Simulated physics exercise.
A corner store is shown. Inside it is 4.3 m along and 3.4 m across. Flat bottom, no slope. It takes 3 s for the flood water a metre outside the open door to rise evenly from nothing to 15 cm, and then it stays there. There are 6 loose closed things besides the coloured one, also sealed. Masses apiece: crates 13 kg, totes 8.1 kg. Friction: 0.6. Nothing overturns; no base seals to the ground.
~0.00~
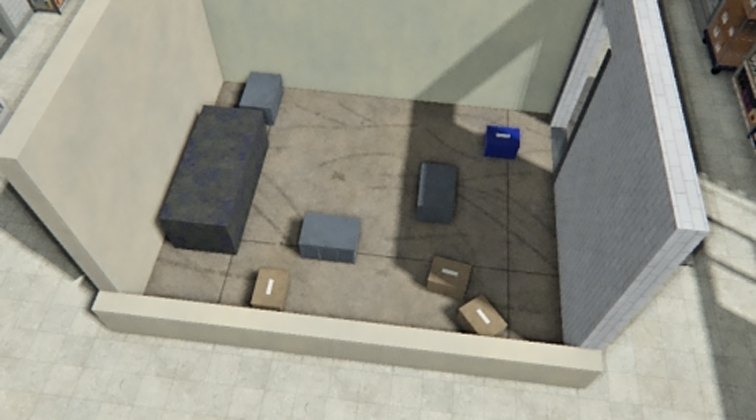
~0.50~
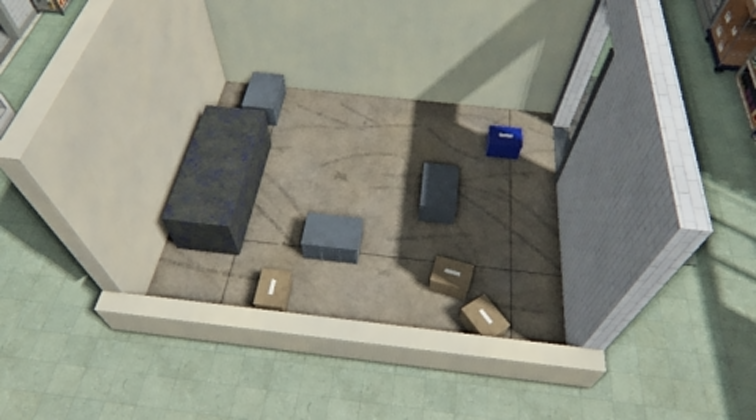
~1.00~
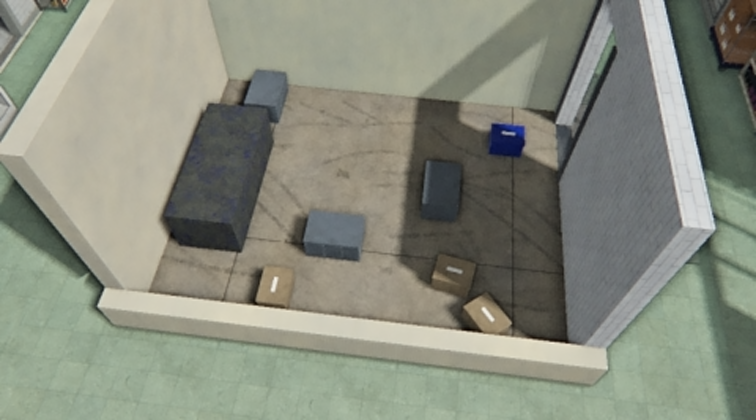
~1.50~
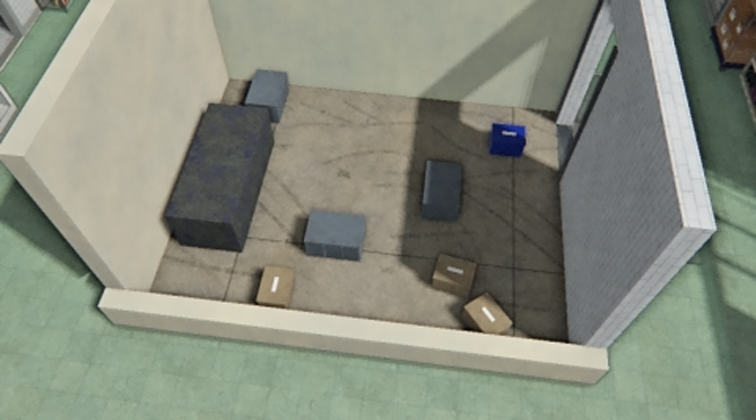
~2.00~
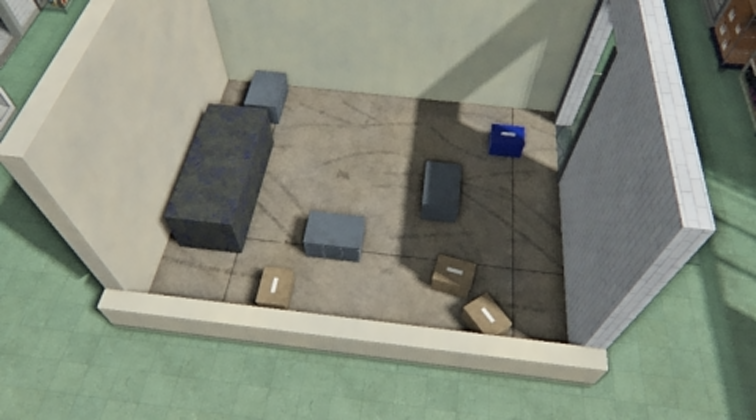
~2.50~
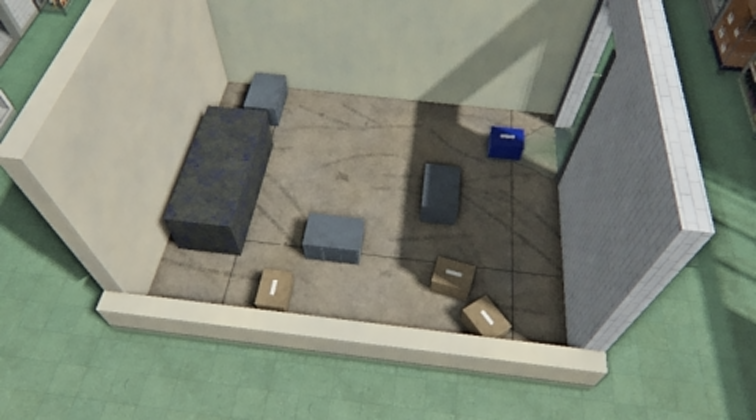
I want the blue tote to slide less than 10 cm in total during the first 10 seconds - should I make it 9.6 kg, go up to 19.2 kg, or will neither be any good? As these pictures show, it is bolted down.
Go up to 19.2 kg; the lighter one falls short.
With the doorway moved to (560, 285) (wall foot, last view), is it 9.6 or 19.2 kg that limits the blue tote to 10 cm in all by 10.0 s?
Then the lower weight is enough.
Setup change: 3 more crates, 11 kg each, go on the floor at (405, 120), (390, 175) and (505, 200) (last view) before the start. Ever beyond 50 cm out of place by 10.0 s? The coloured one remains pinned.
In that order: Beyond it, within it, beyond it.
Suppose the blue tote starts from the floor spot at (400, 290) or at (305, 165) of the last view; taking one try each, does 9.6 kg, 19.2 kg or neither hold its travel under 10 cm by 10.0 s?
Respectively, the light option succeeds and the light option succeeds.
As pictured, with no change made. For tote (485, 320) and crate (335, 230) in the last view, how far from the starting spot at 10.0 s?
The first is 0 cm from its start, the second 0 cm.
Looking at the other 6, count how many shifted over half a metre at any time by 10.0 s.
The tally stands at 0.
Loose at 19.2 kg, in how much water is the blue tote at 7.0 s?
Around 4 cm.
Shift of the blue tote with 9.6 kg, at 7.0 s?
Close to 30 centimetres.
After 3.5 s the blue tote would be 3 cm from its start with 9.6 kg and 0 cm from its start with 19.2 kg; 4 cm of water round it then.
After 4.5 s the blue tote would be 24 cm from its start with 9.6 kg and 0 cm from its start with 19.2 kg; 4 cm of water round it then.
After 7.0 s the blue tote would be 26 cm from its start with 9.6 kg and 0 cm from its start with 19.2 kg; 4 cm of water round it then.
After 10.0 s the blue tote would be 27 cm from its start with 9.6 kg and 0 cm from its start with 19.2 kg; 4 cm of water round it then.
